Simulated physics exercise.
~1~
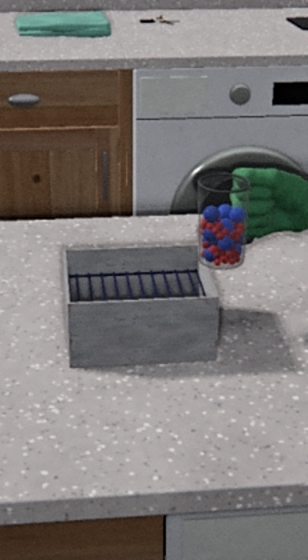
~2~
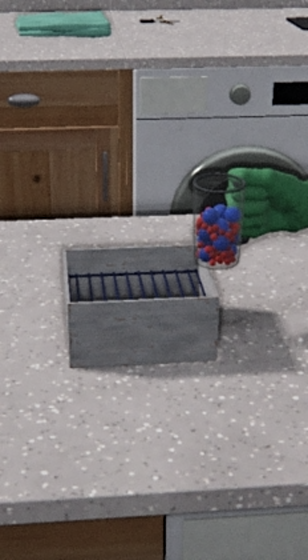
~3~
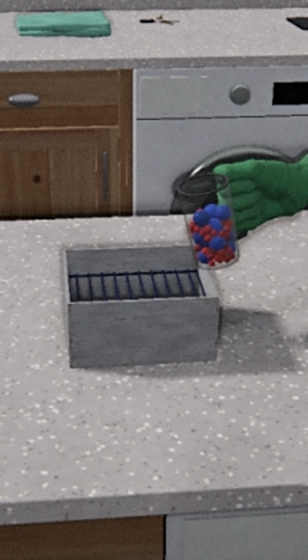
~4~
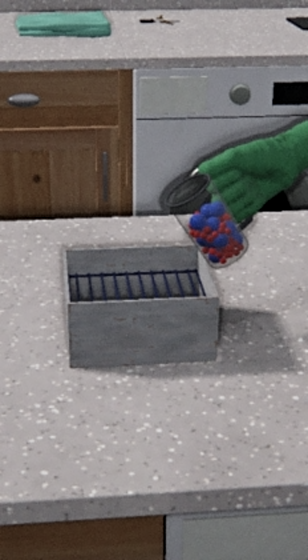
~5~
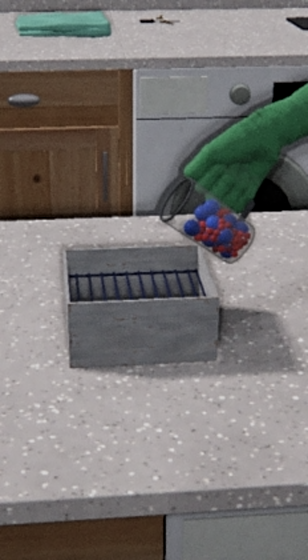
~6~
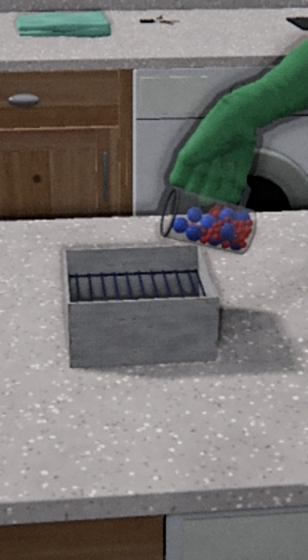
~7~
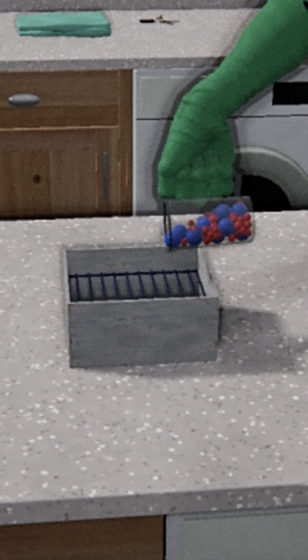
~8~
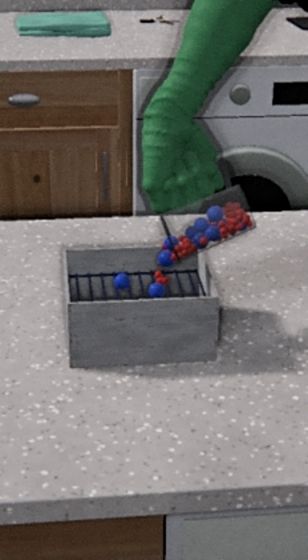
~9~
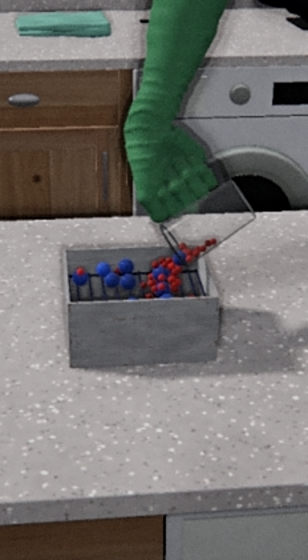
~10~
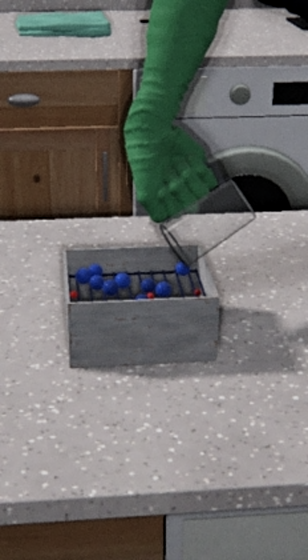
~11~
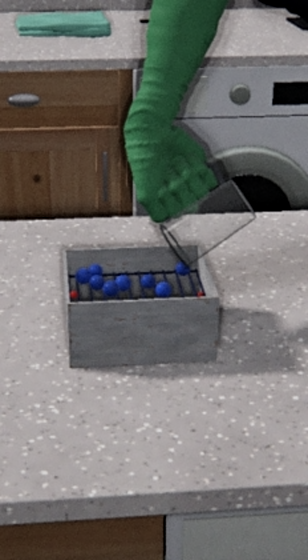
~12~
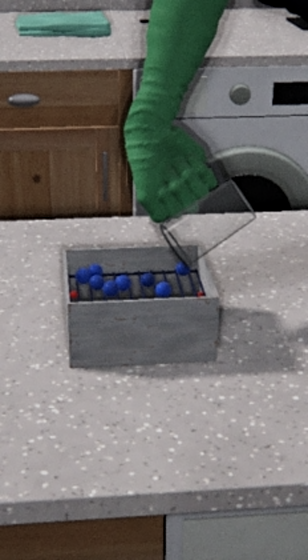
A green-gloved hand tips a clear cup, and blue balls stay on the rack while most red ones drop through.
